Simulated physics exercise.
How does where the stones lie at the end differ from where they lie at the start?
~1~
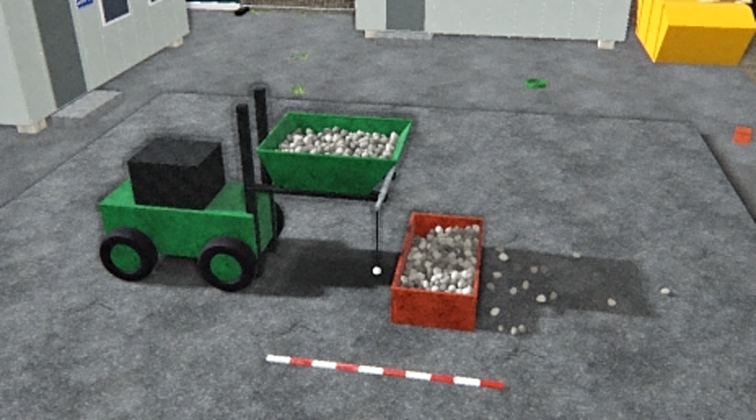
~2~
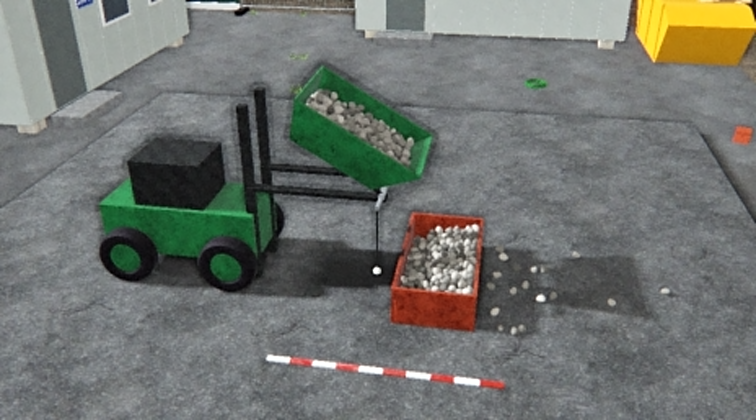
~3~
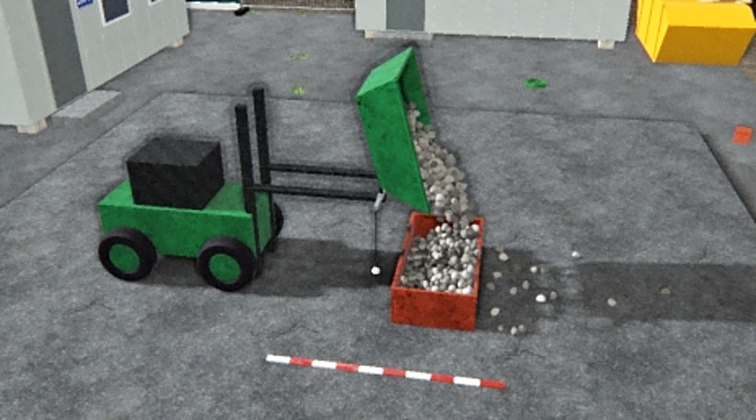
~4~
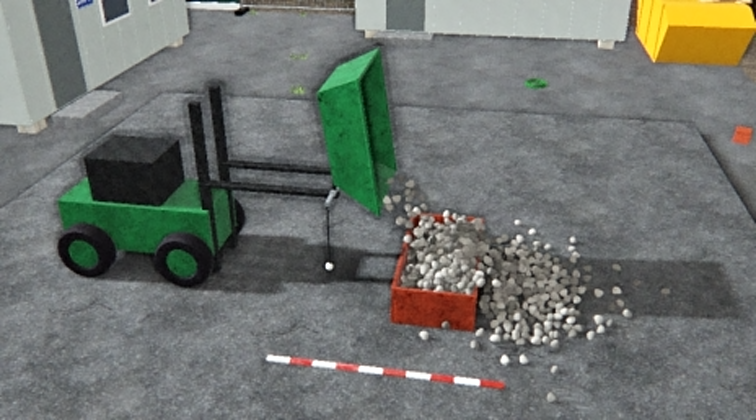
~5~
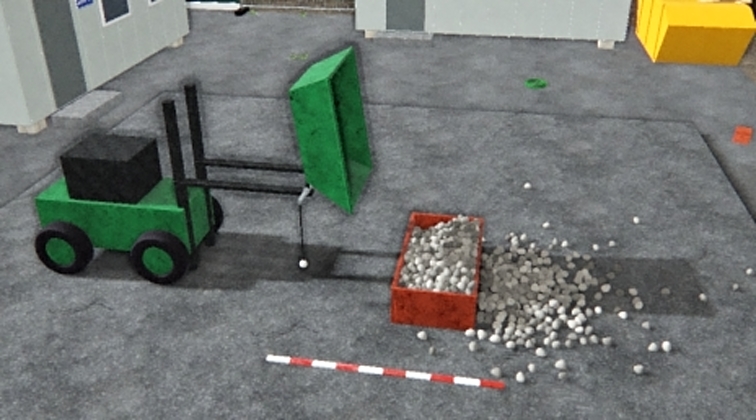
At the start the stones are mostly split between the raised green skip and the red bin, with a few on the ground. By the end they lie further right and lower overall, heaped in the bin and spread over the ground to its right.
